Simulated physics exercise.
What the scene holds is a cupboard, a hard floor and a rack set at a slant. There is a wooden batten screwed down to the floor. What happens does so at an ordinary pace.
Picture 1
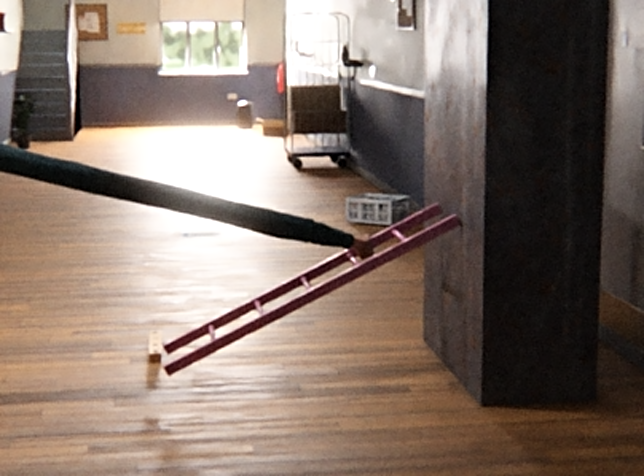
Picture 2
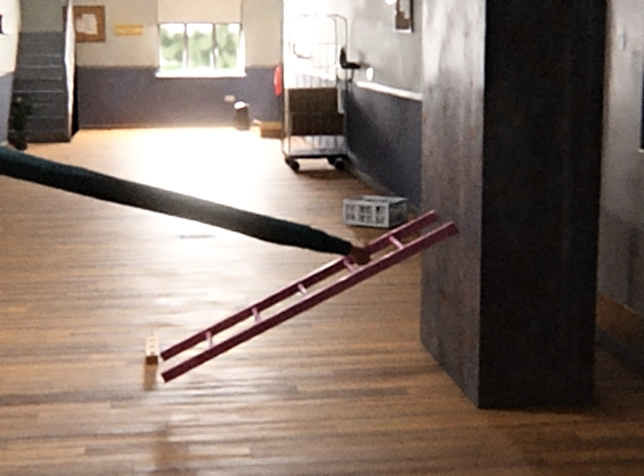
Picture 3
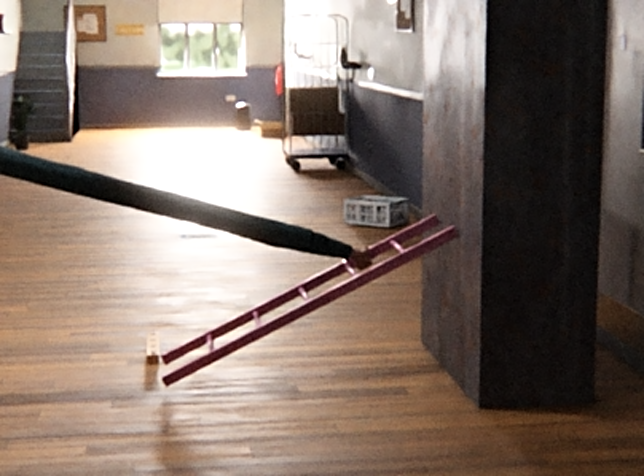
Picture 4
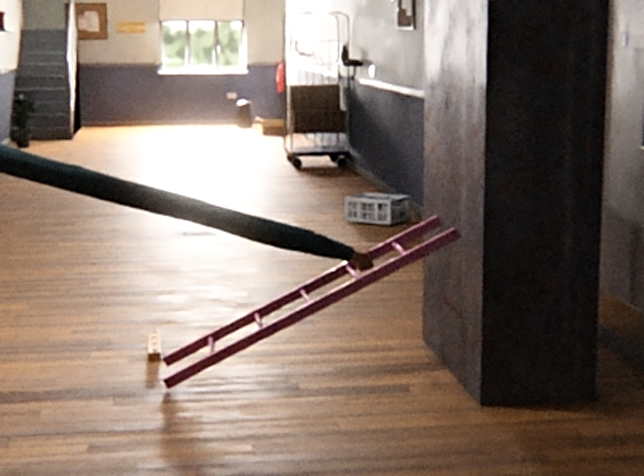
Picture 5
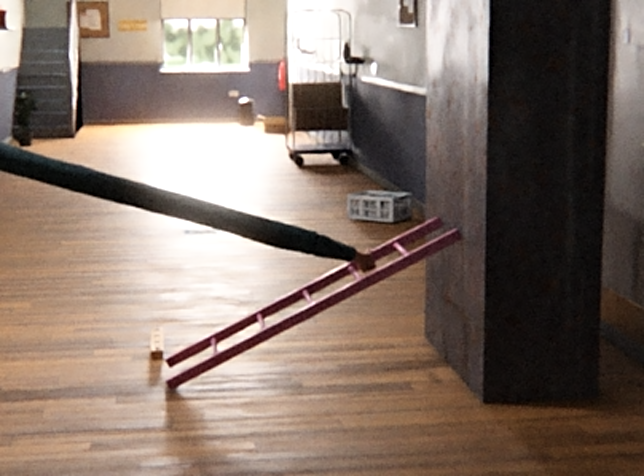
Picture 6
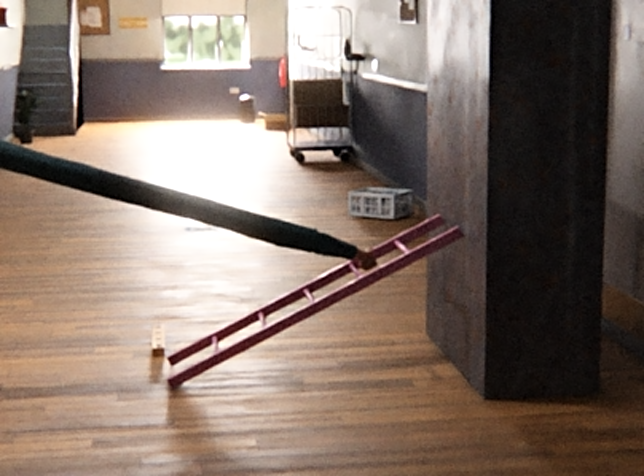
A dark, slender arm lowering a slanted pink rack very slightly beside a tall dark cupboard, then holding it near a small wooden batten.
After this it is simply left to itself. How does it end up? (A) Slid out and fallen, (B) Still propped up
A, slid out and fallen.
Then, 0.34 s after the last picture, pink rack tipped 14° from how it was near (300, 334).
Then, 0.56 s after the last picture, pink rack tipped 24° from how it was near (296, 342).
At rest, the pink rack gives way at the feet, near (298, 366).
